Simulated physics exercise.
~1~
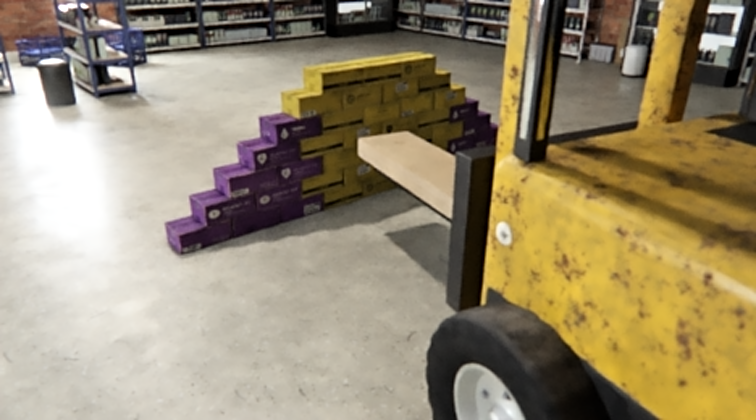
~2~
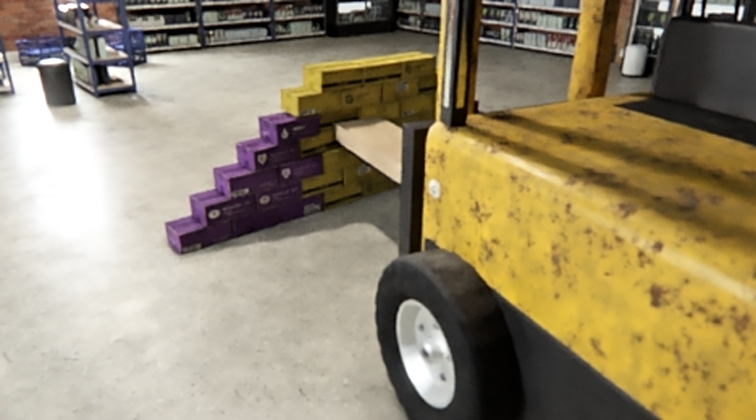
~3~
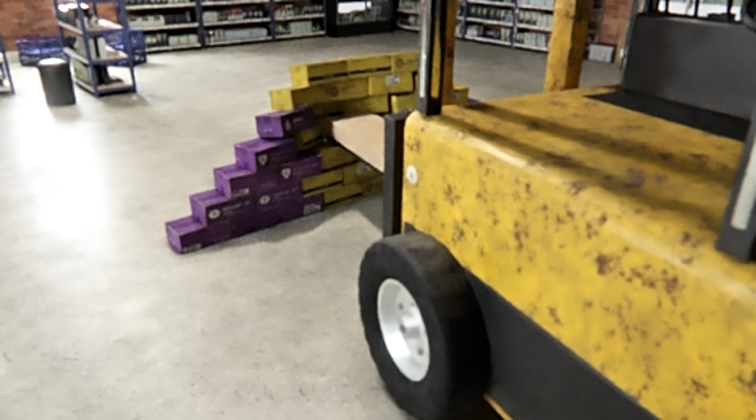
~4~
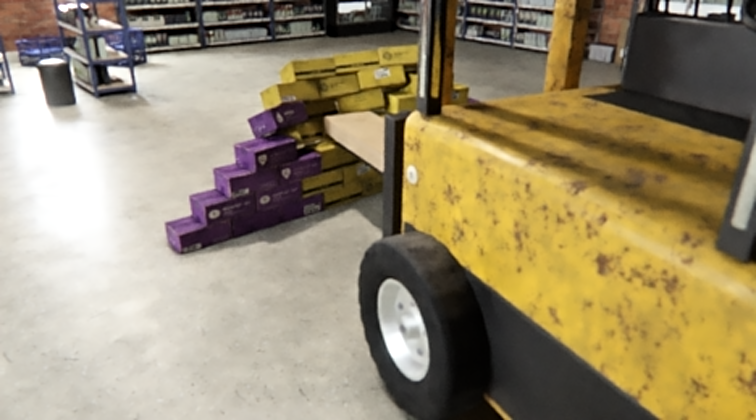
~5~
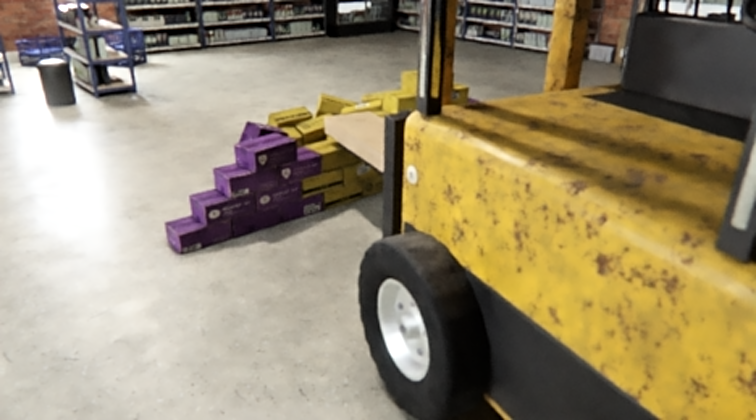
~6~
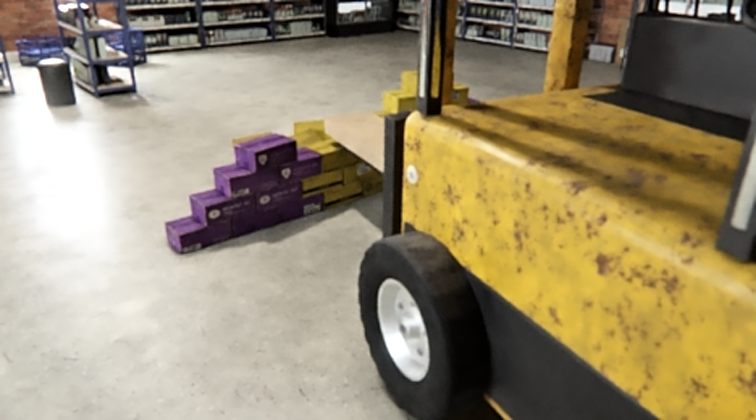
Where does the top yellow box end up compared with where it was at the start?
It starts up on the top row of the wall. By the end it has dropped lower and a little to the left, near the remaining purple steps.
